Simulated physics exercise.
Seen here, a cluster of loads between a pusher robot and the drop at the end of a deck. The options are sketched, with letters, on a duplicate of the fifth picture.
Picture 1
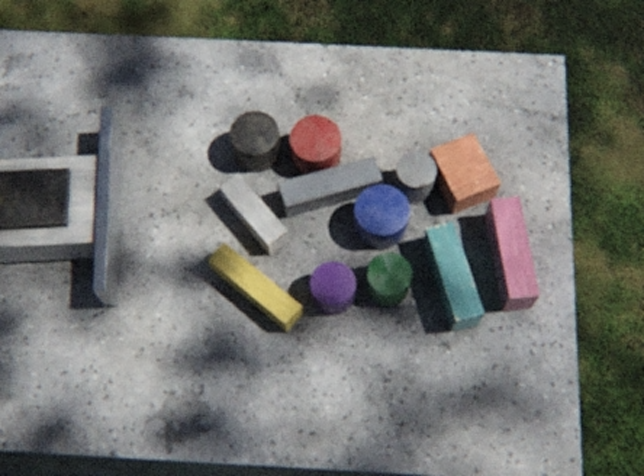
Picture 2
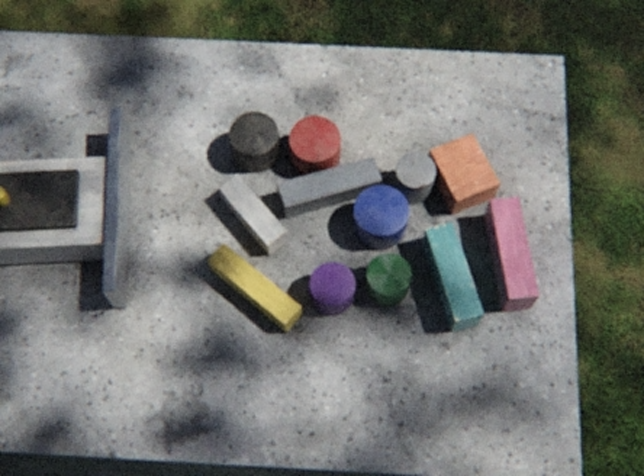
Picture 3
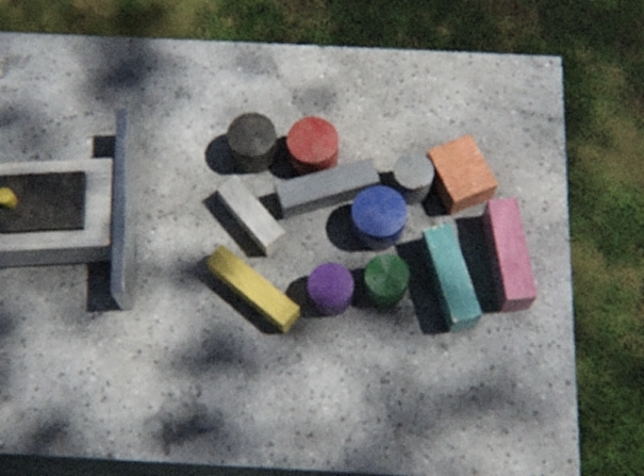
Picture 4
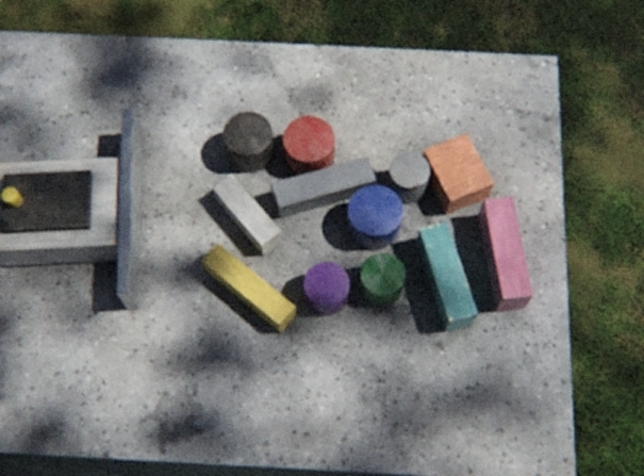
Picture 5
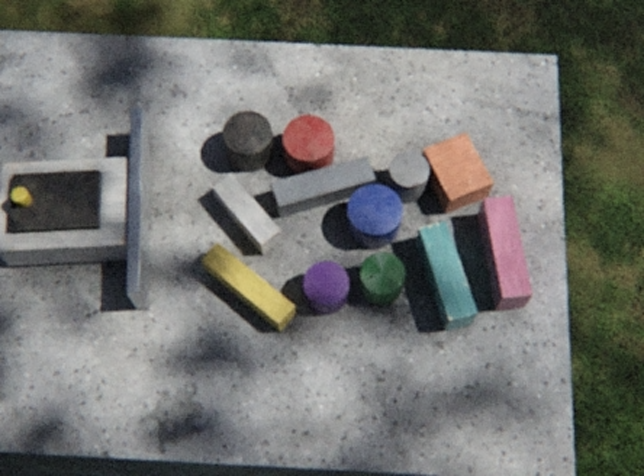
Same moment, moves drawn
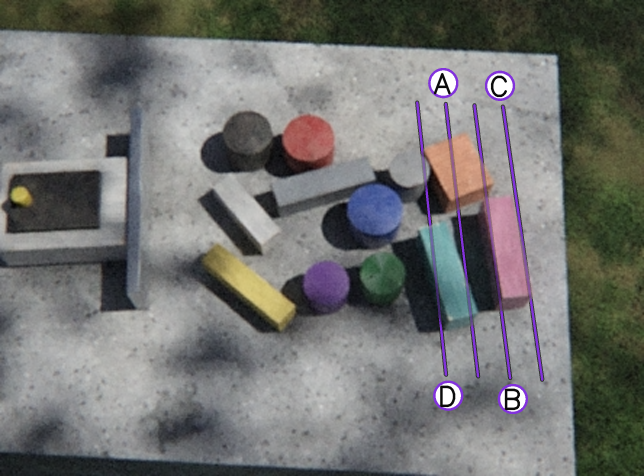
A pale, boxy robot with a dark top and a wide upright blade sits at the left of a speckled grey stone deck, seen from above with grass beyond its edges. Right of it lie black, red, grey, blue, purple and green canisters, white, grey, yellow, turquoise and pink bars, and an orange block. The robot creeps rightward, revealing a yellow knob, while the loads stay put and the view shifts very slightly.
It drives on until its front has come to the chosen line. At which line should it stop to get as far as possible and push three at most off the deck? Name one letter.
At B, and not beyond.
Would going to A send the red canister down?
No.
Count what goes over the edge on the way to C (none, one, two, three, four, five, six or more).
By then, six or more.
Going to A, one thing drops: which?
The pink bar goes over.
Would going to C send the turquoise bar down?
By then, yes.
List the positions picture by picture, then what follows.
In the first picture, yellow bar (255, 287); green canister (388, 279); red canister (316, 147).
In the second picture, robot (40, 200); black canister (255, 143).
In the third picture, robot (48, 201); white bar (252, 216).
In the fourth picture, robot (53, 200); grey canister (408, 178).
In the fifth picture, robot (62, 200); purple canister (326, 288); pink bar (504, 253); turquoise bar (445, 276).
On the copy, A at (461, 232); B at (491, 234); C at (522, 235); D at (431, 231).
On B. First, robot (192, 207); orange crate (462, 172); black canister (293, 140).
Then, robot (320, 213); pink bar (518, 252); orange crate (502, 169).
Finally, robot (421, 218); pink bar over the edge; turquoise bar over the edge; three fallen.
By contrast, A is within the limit but short; C drops seven; D is within the limit but short.
